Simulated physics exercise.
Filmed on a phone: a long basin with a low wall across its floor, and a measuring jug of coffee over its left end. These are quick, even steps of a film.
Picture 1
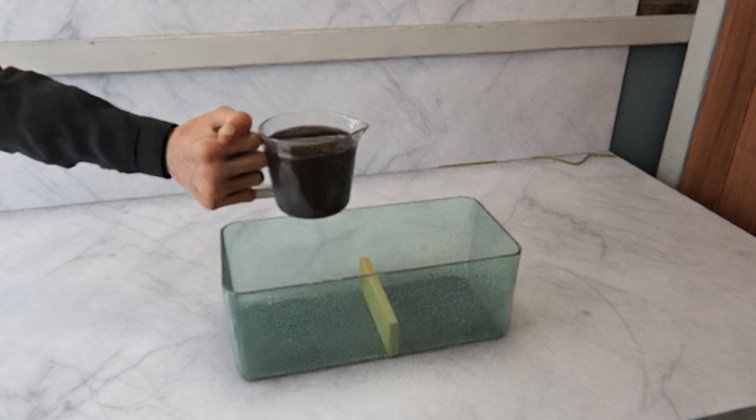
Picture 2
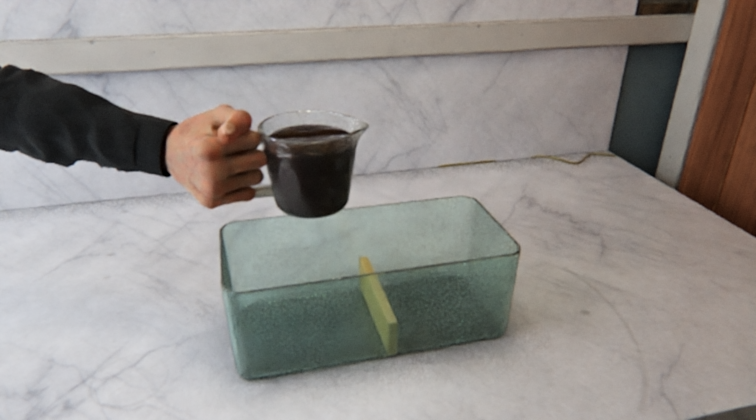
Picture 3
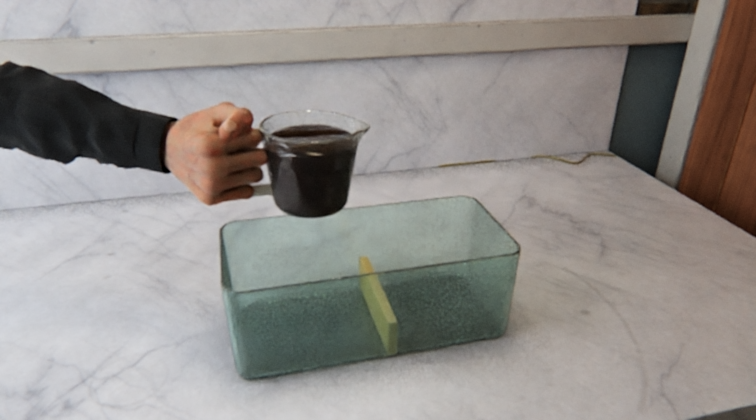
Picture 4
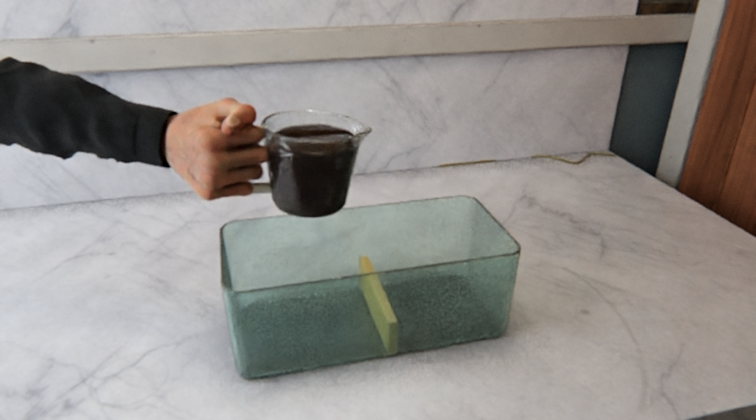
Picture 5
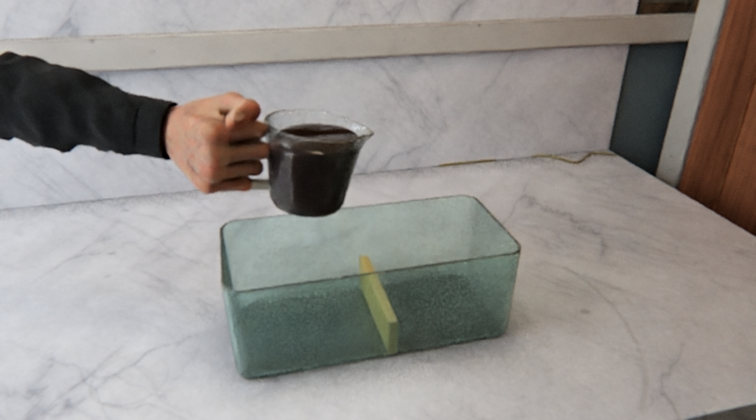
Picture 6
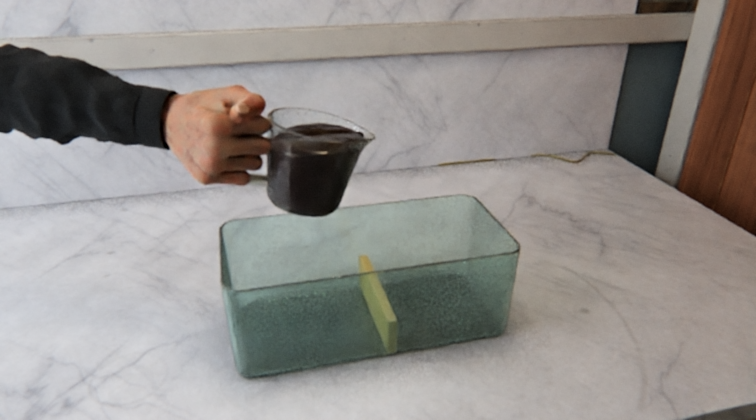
At first, a hand from the left holds a clear glass measuring jug of dark coffee upright and almost still above the left end of a long greenish basin with a low yellowish wall across its floor. Then the hand gradually tilts the jug slightly to the right, while the basin stays still.
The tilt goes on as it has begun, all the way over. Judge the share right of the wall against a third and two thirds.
In the end above two thirds is right of the wall.
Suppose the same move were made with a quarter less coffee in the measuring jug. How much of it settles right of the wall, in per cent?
Roughly 90 in a hundred.
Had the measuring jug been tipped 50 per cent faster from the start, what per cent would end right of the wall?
Close to 90 per cent.
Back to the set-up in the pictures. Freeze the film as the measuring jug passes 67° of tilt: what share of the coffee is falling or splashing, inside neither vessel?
It comes to 20 per cent or so.
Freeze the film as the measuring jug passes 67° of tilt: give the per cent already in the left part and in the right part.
Left about 0, right about 20.
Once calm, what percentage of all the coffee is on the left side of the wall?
Near 10 %.
A moment on, the measuring jug is tipped part way and 63 per cent is still to pour, 0 is left of the wall and 20 right of it.
Next, the measuring jug is tipped right over and 8 per cent is still to pour, 3 is left of the wall and 82 right of it.
Then the measuring jug is tipped right over and 0 per cent is still to pour, 9 is left of the wall and 90 right of it.
Later the measuring jug is tipped right over and 0 per cent is still to pour, 9 is left of the wall and 90 right of it.
Finally, 9 per cent lies left of the wall, 90 right of it and 0 outside.
